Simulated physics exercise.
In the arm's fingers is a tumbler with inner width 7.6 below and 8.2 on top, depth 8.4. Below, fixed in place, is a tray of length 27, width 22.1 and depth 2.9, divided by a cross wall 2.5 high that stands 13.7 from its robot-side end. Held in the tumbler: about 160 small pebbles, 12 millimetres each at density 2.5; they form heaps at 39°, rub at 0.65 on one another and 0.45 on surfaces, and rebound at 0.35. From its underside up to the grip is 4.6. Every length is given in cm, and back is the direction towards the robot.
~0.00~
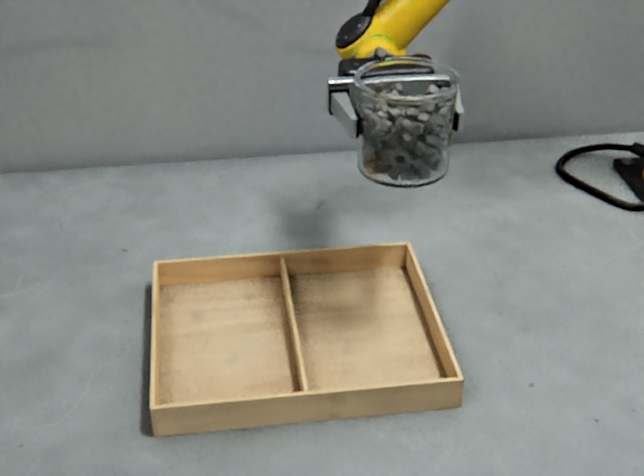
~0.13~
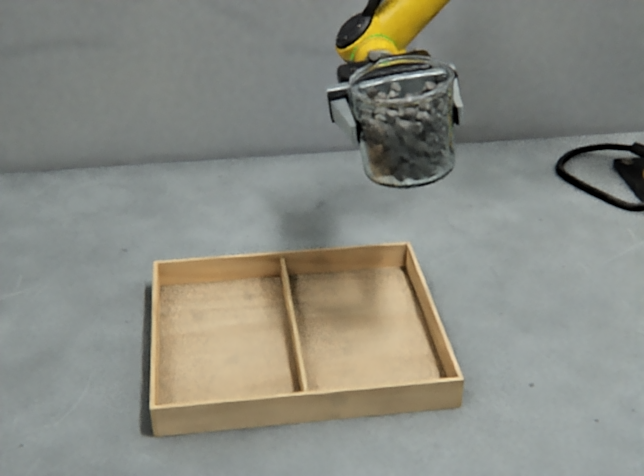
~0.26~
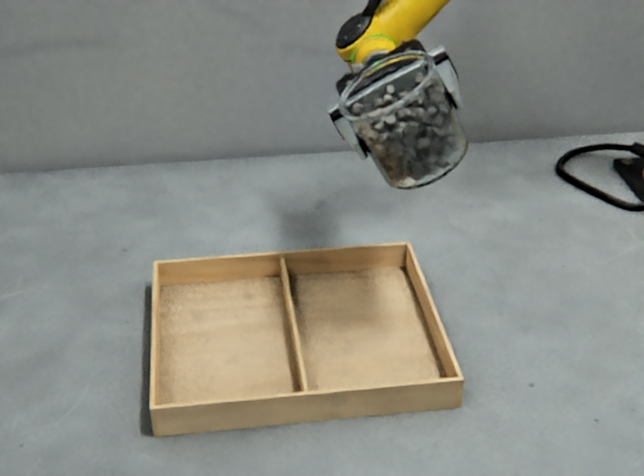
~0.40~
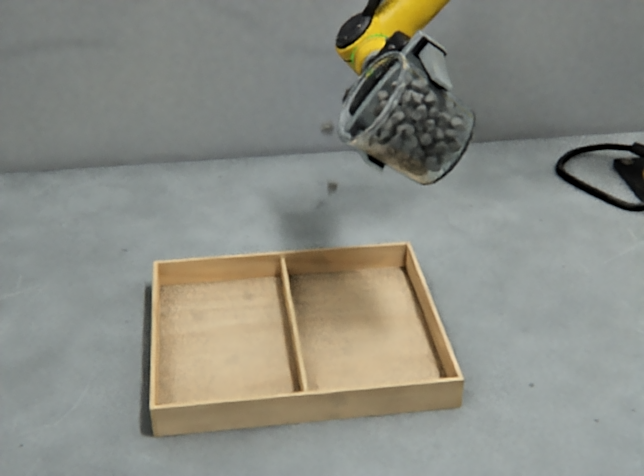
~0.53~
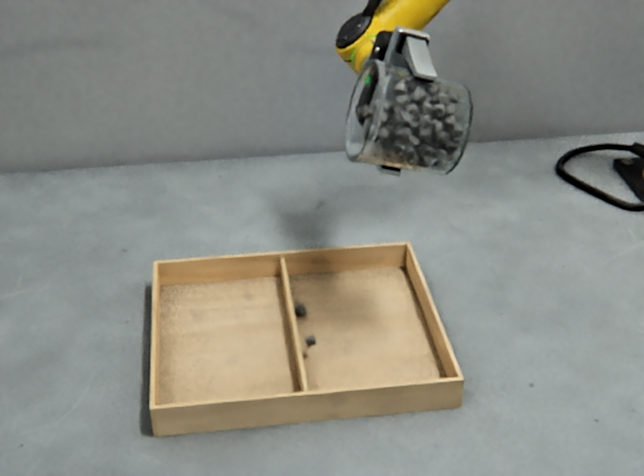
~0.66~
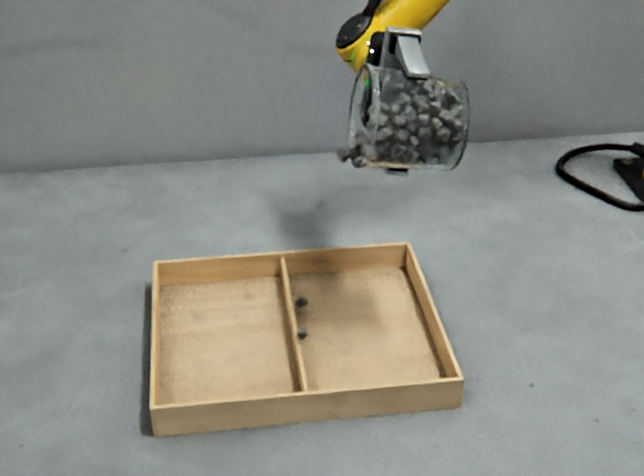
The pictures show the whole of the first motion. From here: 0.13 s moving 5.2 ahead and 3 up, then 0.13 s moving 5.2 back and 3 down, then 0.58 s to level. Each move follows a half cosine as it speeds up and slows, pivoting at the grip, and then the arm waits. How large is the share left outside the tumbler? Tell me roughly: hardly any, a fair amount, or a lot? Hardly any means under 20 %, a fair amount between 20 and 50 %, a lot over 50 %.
A lot.
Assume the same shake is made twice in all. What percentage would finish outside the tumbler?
In that case it would be roughly 95 per cent.
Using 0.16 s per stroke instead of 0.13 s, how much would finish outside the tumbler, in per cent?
It would come to around 60 %.
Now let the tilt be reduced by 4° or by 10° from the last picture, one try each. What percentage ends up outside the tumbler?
Roughly 85 and 70 percent.
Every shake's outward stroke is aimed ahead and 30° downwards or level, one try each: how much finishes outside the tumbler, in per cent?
Roughly 30 per cent, then 65 per cent.
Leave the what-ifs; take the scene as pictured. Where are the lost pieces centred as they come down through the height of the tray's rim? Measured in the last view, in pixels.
Their middle lies around (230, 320).
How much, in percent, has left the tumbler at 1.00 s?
So far around 90 % is out.
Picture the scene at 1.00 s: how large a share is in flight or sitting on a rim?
58 %.
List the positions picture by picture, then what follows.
Tumbler middle at (405, 124), level; upper third of the load around (408, 112), from x 365 to 445, top at y 55; 161 in the tumbler, in the first picture.
Tumbler middle at (405, 124), tilted 8° forward; upper third of the load around (410, 112), from x 365 to 445, top at y 55, in the second picture.
Tumbler middle at (407, 124), tilted 28° forward; upper third of the load around (417, 111), from x 355 to 455, top at y 70, in the third picture.
Tumbler middle at (408, 122), tilted 53° forward; upper third of the load around (418, 106), from x 330 to 460, top at y 80; 159 in the tumbler, 2 in flight or on a rim, in the fourth picture.
Tumbler middle at (409, 121), tilted 73° forward; upper third of the load around (423, 102), from x 300 to 455, top at y 85; 159 in the tumbler, 2 in the robot-side part, in the fifth picture.
Tumbler middle at (409, 120), tilted 81° forward; upper third of the load around (424, 107), from x 300 to 455, top at y 85; 159 in the tumbler, 2 in the robot-side part, in the sixth picture.
After 1.00 s, tilted 78° forward, highest piece 22 above the table; 53 in the far-side part, 13 in the tumbler, 2 in the robot-side part, 93 in flight or on a rim.
After 1.33 s, tilted 16° forward, highest piece 22 above the table; 125 in the far-side part, 21 in the robot-side part, 13 in the tumbler, 2 on the table or floor.
After 1.70 s, level, highest piece 22 above the table; 125 in the far-side part, 21 in the robot-side part, 13 in the tumbler, 2 on the table or floor.
After 2.75 s, level, highest piece 22 above the table; 125 in the far-side part, 21 in the robot-side part, 13 in the tumbler, 2 on the table or floor.
At rest, 125 in the far-side part, 21 in the robot-side part, 13 in the tumbler, 2 on the table or floor. That is 92 % outside the tumbler.
